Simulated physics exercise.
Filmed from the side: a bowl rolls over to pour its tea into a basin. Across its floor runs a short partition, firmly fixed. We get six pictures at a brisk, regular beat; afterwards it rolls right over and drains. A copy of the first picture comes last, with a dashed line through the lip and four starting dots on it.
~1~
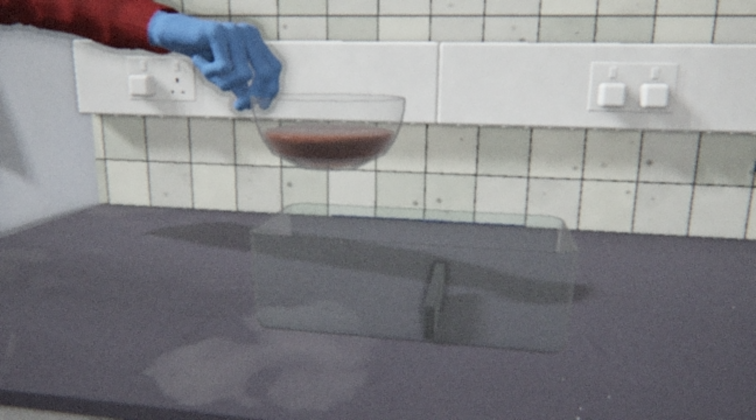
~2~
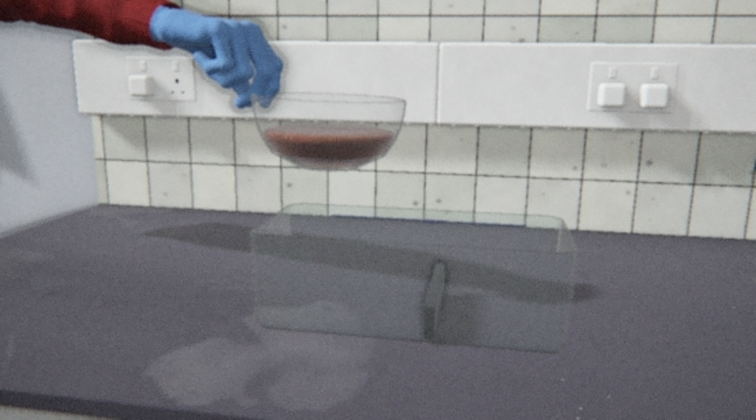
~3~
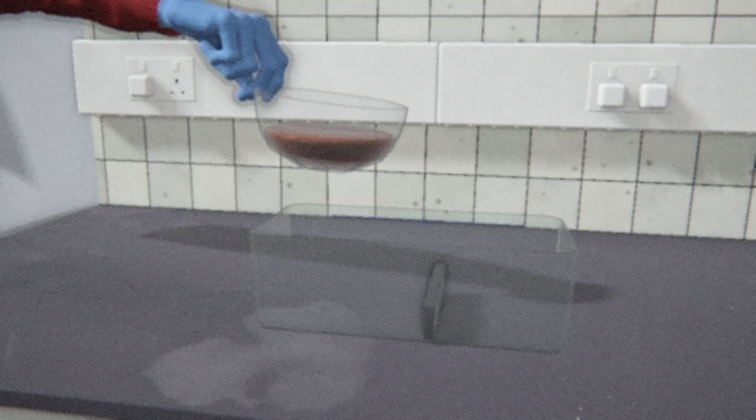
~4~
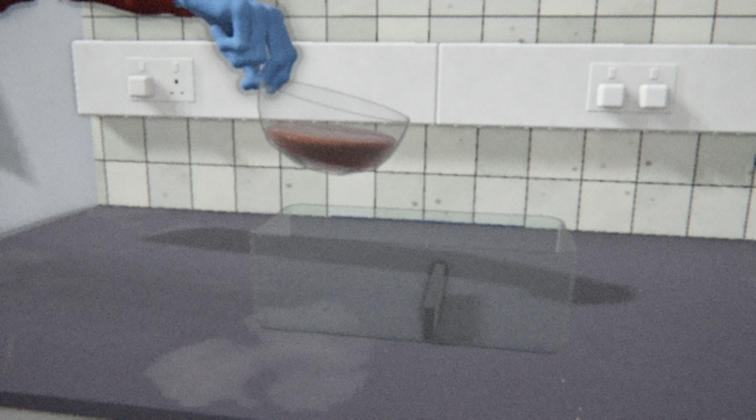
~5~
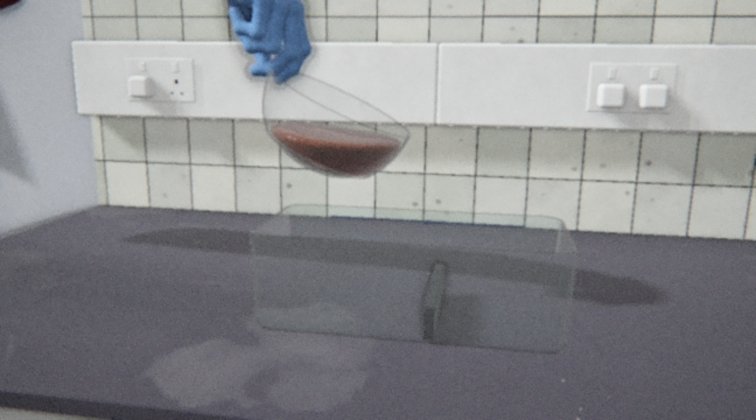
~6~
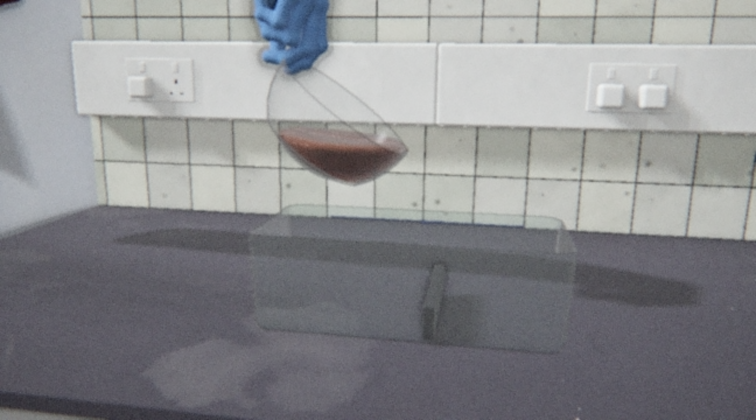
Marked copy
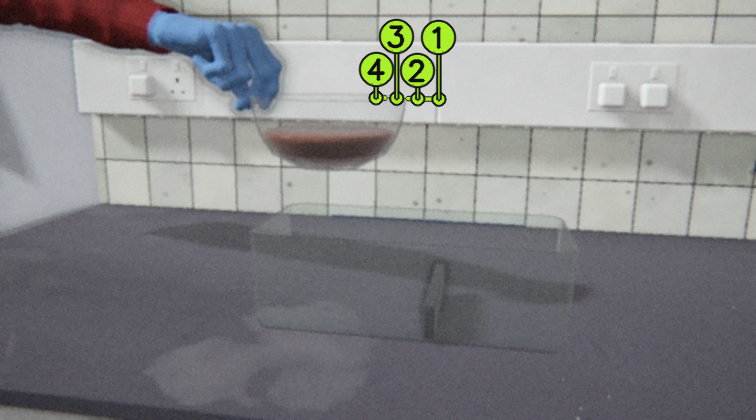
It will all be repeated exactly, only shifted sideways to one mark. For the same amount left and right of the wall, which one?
Choose 2.
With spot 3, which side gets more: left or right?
The left one.
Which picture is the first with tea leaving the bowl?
In picture 6.
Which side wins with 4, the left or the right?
The left one.
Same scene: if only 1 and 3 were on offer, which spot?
Here it is spot 1.
On the marked copy, 1 at (438, 99); 2 at (417, 98); 3 at (396, 98); 4 at (376, 97).
If 1 is chosen, about 33 % ends left of the wall and 66 % right of it.
If 2 is chosen, about 52 % ends left of the wall and 46 % right of it.
If 3 is chosen, about 77 % ends left of the wall and 21 % right of it; 3 % is lost outside.
If 4 is chosen, about 90 % ends left of the wall and 7 % right of it; 3 % is lost outside.
